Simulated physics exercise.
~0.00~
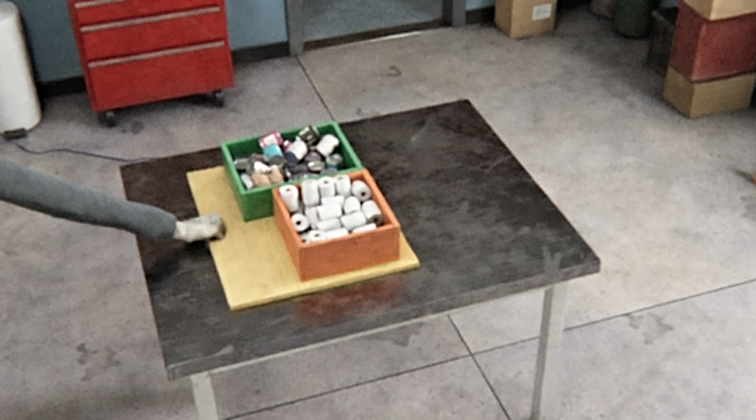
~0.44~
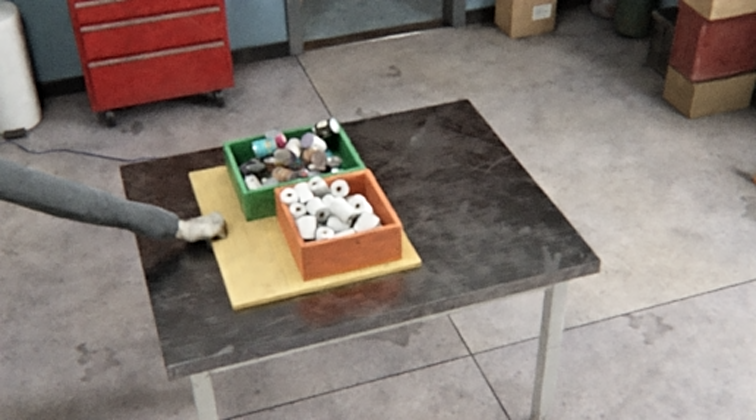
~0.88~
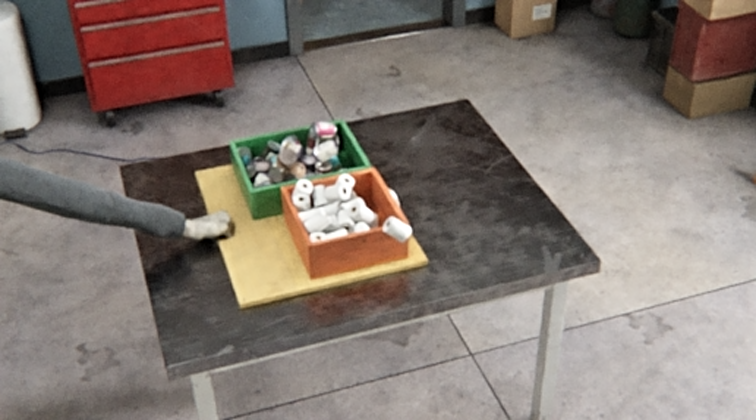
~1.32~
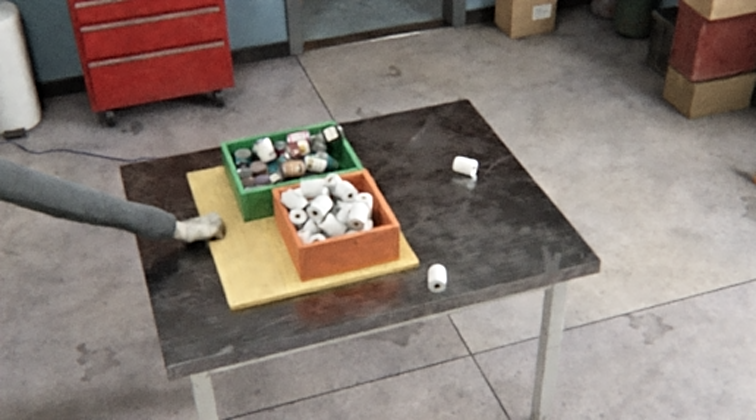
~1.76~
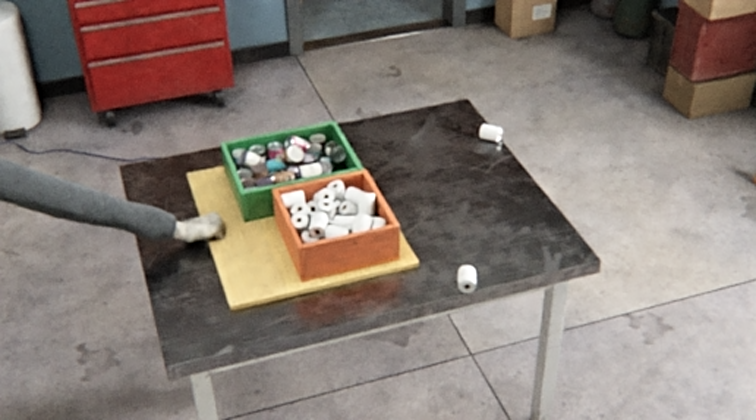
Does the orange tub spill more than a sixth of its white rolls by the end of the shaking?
No, it loses well under a sixth of them. Only two rolls end up out on the table, and the rest stay heaped in the orange tub.
